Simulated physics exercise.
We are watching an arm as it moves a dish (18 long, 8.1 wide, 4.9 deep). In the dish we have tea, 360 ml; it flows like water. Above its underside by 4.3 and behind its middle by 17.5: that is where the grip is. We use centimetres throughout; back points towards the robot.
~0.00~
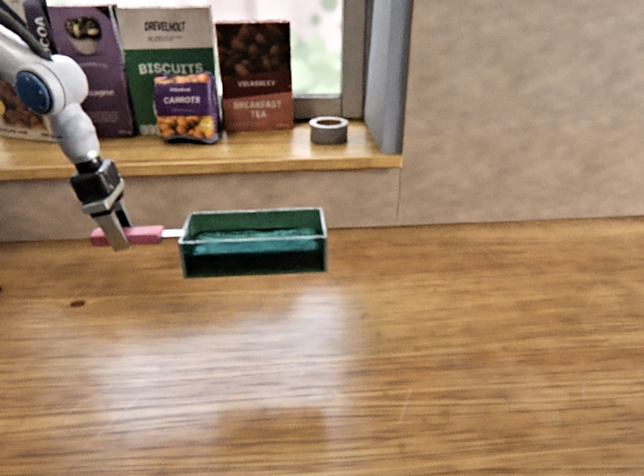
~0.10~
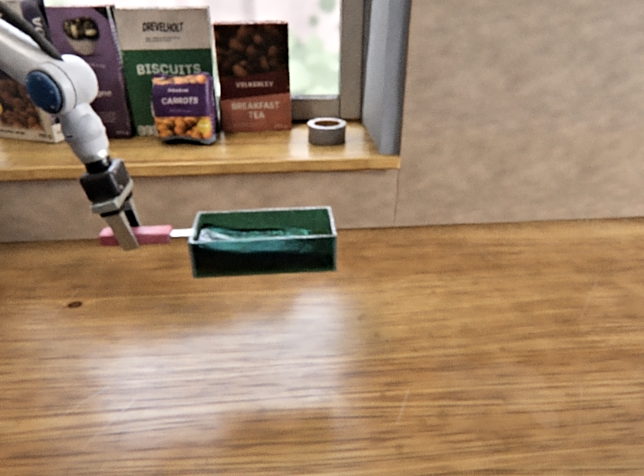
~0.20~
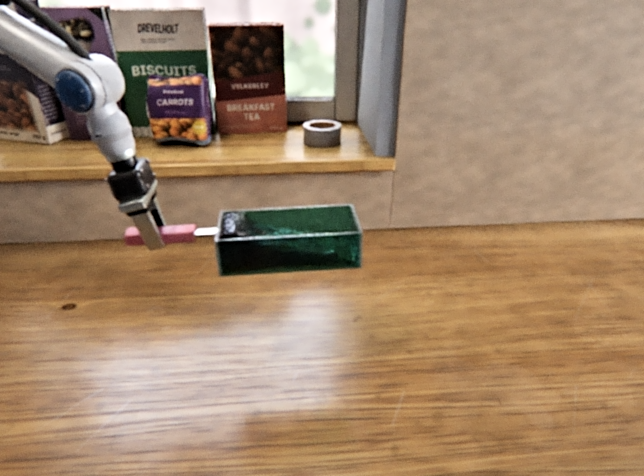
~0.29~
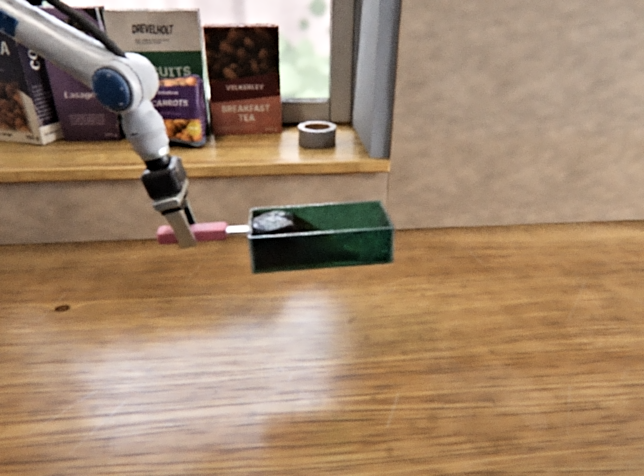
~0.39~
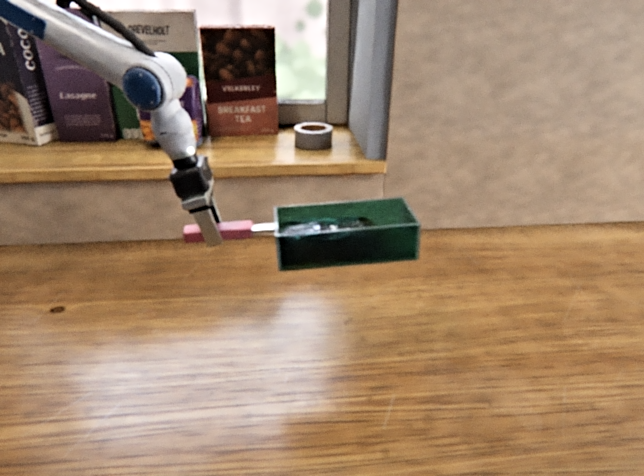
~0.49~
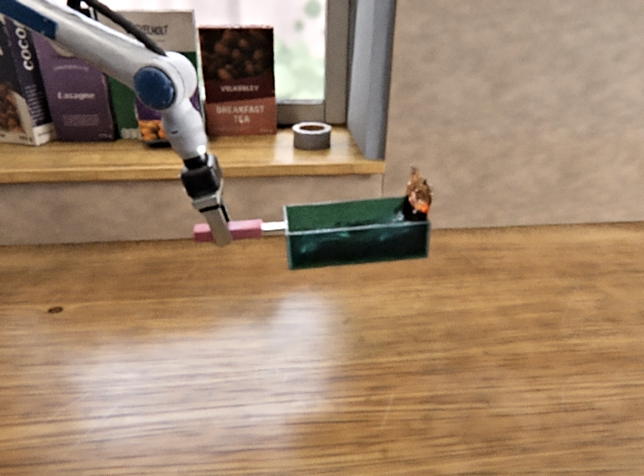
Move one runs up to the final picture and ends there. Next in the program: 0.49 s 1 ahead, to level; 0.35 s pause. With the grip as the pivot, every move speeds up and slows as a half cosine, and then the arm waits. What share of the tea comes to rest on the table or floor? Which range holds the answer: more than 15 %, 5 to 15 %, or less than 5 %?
The range is 5 to 15 %.
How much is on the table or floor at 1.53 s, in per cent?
It comes to around 10 percent.
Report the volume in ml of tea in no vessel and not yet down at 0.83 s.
Roughly 10 ml.
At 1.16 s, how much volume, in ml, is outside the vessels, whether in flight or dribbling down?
Amount outside the vessels: Near 0 ml.
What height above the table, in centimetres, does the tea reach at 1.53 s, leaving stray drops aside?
I'd estimate some 20 centimetres.
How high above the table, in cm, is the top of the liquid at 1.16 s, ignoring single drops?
Max height: Near 21 cm above the table.
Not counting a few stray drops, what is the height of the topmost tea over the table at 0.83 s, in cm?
It reaches roughly 23 centimetres.
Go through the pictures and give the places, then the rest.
In the first frame, the dish floor at (257, 256), level; upper third of the tea around (257, 243), from x 190 to 325, top at y 230; 355 ml in the dish.
In the second frame, the dish floor at (266, 255), level; upper third of the tea around (237, 242), from x 195 to 330, top at y 225.
In the third frame, the dish floor at (290, 253), tilted 1° backward; upper third of the tea around (239, 234), from x 220 to 355, top at y 210.
In the fourth frame, the dish floor at (320, 249), tilted 2° backward; upper third of the tea around (276, 228), from x 250 to 390, top at y 210.
In the fifth frame, the dish floor at (344, 247), tilted 3° backward; upper third of the tea around (330, 231), from x 275 to 415, top at y 215.
In the sixth frame, the dish floor at (354, 245), tilted 3° backward; upper third of the tea around (406, 223), from x 285 to 435, top at y 160; 350 ml in the dish, 5 ml in the air or running down outside.
After 0.83 s, level, liquid up to 25 above the table; 325 ml in the dish, 20 ml on the table or floor, 10 ml in the air or running down outside.
After 1.16 s, level, liquid up to 21 above the table; 320 ml in the dish, 35 ml on the table or floor.
After 1.53 s, level, liquid up to 21 above the table; 320 ml in the dish, 35 ml on the table or floor.
After 2.33 s, level, liquid up to 20 above the table; 320 ml in the dish, 35 ml on the table or floor.
In the end, 320 ml in the dish, 35 ml on the table or floor. That is 10 % on the table or floor.
